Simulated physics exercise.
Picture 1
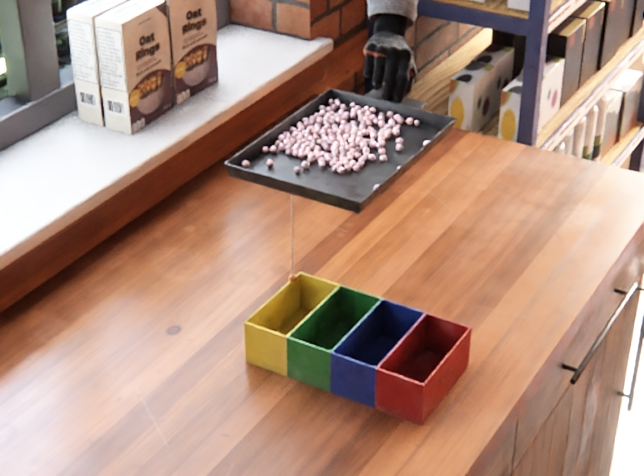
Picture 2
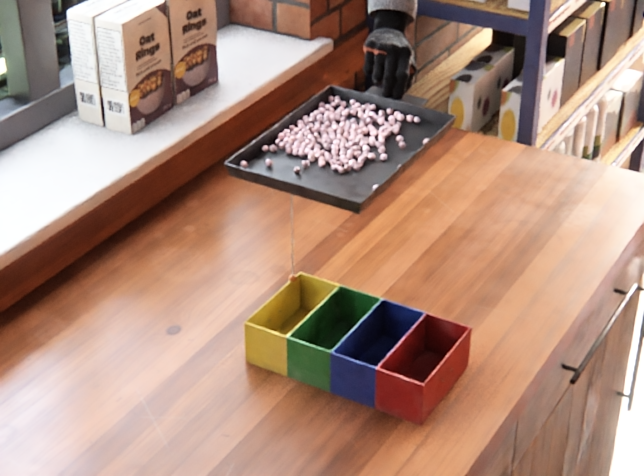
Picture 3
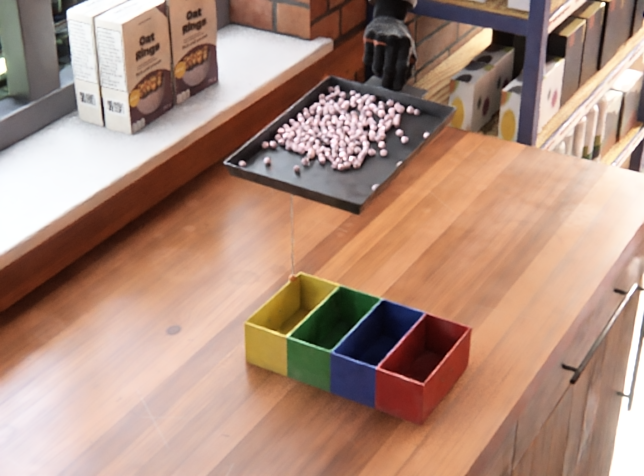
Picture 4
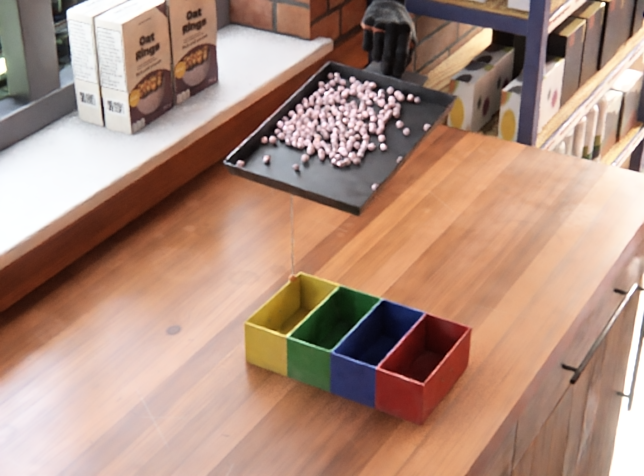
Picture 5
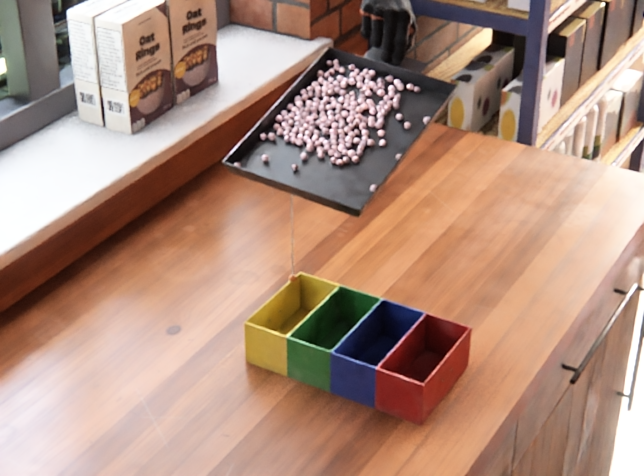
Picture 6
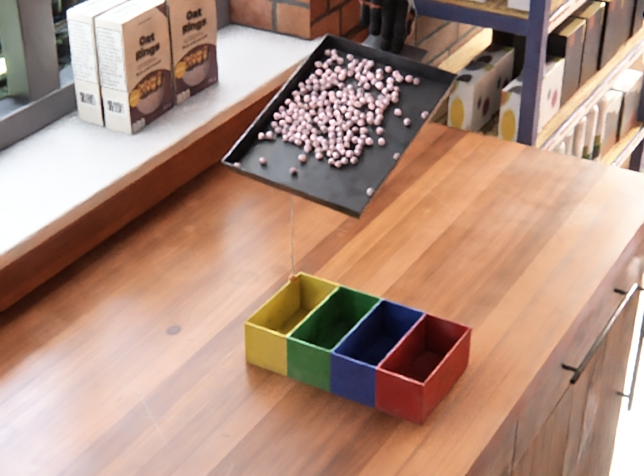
On a wooden counter seen from above at an angle, with boxes on a white ledge at left and shelves behind, the view stays still. A dark gloved hand holds a black tray of small pale pink balls above a box of yellow, green, blue and red cells, a thread hanging between. The hand lifts the far side, steadily tilting the tray toward the viewer, while the balls shift slightly.
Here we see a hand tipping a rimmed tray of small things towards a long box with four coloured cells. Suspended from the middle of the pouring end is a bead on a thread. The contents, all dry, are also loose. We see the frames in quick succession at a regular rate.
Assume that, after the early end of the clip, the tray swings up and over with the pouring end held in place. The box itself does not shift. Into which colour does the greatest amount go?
The greatest amount goes into green.
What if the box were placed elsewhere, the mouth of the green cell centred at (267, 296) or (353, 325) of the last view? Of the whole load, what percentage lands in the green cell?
Respectively 10 percent and 50 percent.
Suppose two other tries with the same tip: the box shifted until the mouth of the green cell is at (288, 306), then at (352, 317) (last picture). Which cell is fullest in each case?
That blue cell, then green.
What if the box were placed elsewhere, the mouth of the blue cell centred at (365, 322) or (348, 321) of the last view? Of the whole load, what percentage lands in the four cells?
90 %, 90 %.
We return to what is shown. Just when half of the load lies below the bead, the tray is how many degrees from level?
80°.
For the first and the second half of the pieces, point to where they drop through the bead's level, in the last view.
I'd place the first part at (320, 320) and the rest at (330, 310).
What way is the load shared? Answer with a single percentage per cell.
The yellow cell ends with 20 per cent, the green cell with 50 per cent, the blue cell with 20 per cent and the red cell with 0 per cent.
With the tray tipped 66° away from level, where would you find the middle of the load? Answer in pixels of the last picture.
(326, 223).
Soon after the last picture, tray tipped steeply; about half on the tray; a small part in the green cell; a small part in the blue cell; a small part in the yellow cell; a stray few in the red cell; about a quarter falling or outside the box.
A little later, tray tipped past a quarter turn; about half in the green cell; about a quarter in the yellow cell; about a quarter in the blue cell; about a quarter falling or outside the box.
Later still, tray tipped past a quarter turn; about half in the green cell; about a quarter in the yellow cell; about a quarter in the blue cell; a small part falling or outside the box.
By the end, tray tipped past a quarter turn; about half in the green cell; about a quarter in the yellow cell; about a quarter in the blue cell; none in the red cell; a small part outside the box.
